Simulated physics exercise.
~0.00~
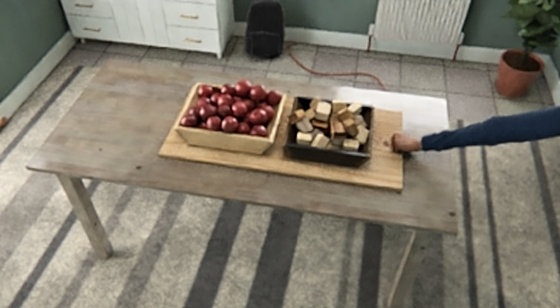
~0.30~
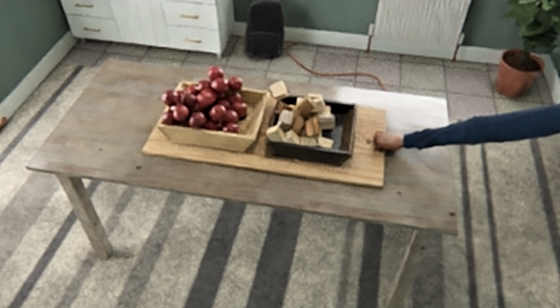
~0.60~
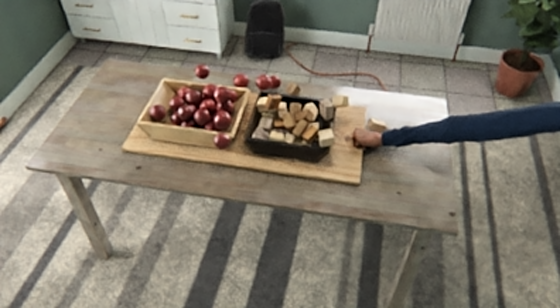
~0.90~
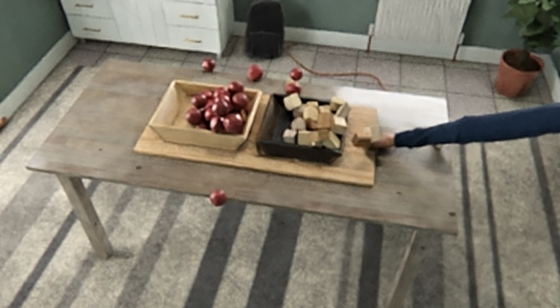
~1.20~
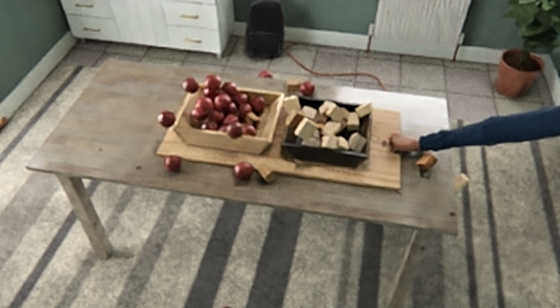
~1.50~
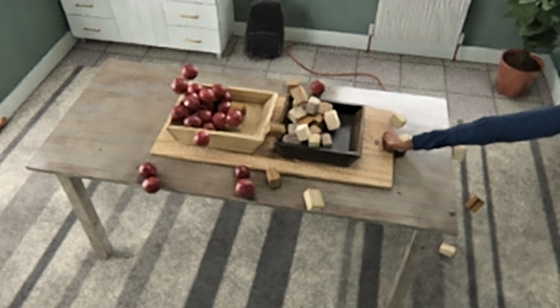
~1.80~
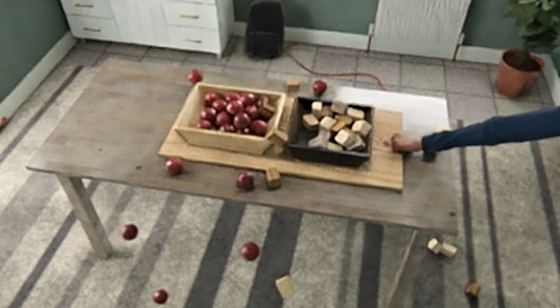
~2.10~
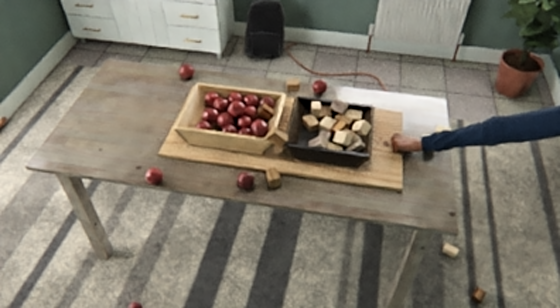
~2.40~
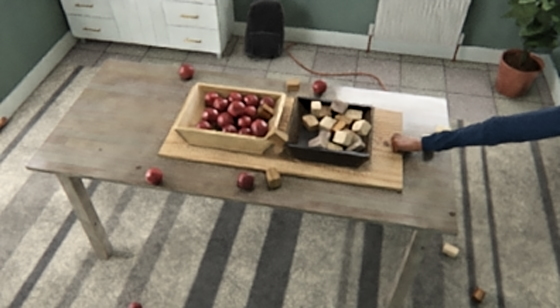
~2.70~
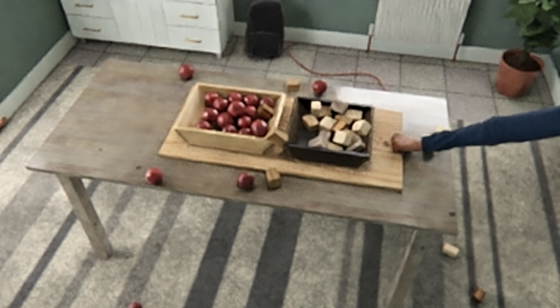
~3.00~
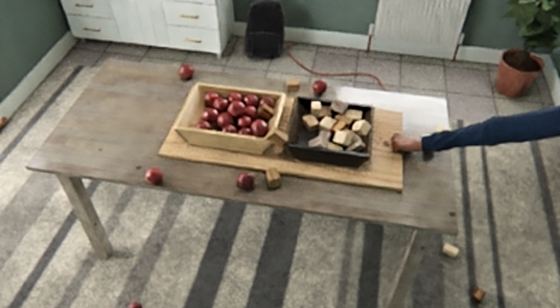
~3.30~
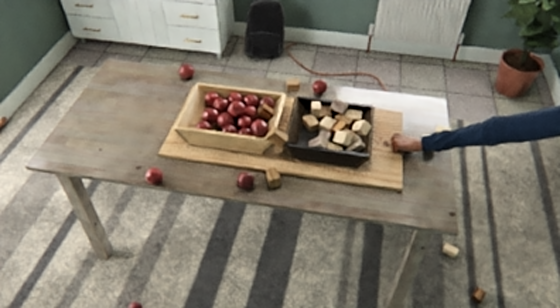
A board holding a wooden box of red apples and a black box of wooden blocks was shaken side to side by a hand, tossing apples and blocks onto the table and floor, before it stopped with both boxes still partly full.
